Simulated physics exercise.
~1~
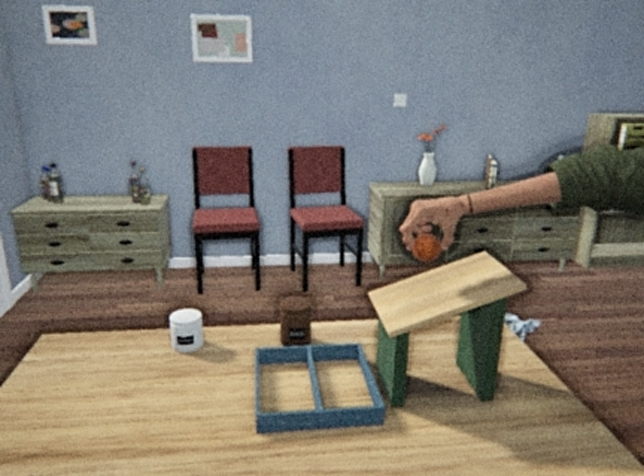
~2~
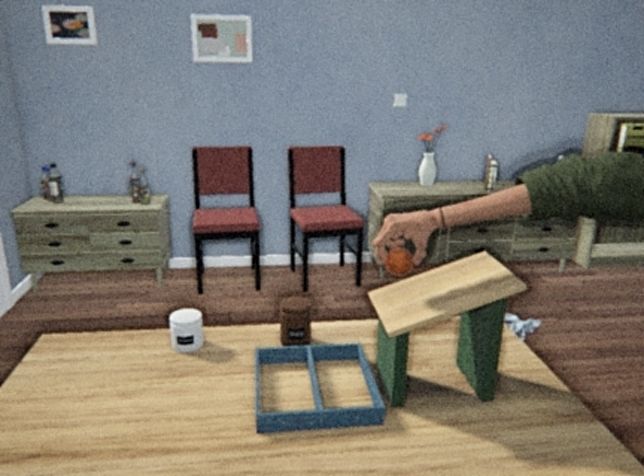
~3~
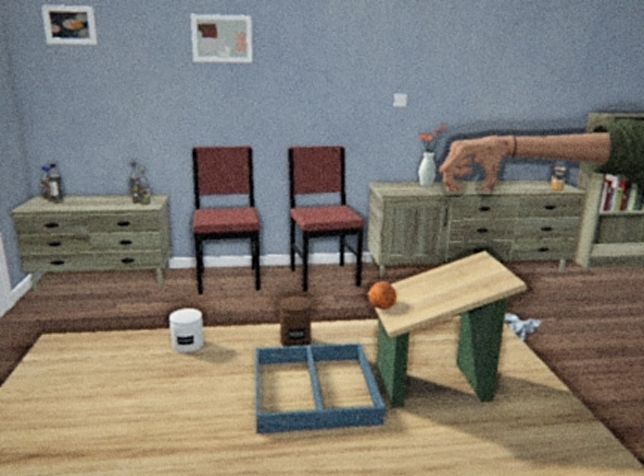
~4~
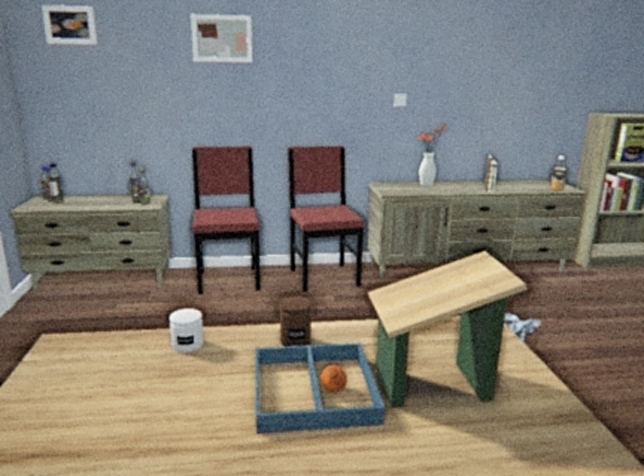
An orange ball, released by a hand above a slanted board, drops into the tray's nearer bay.
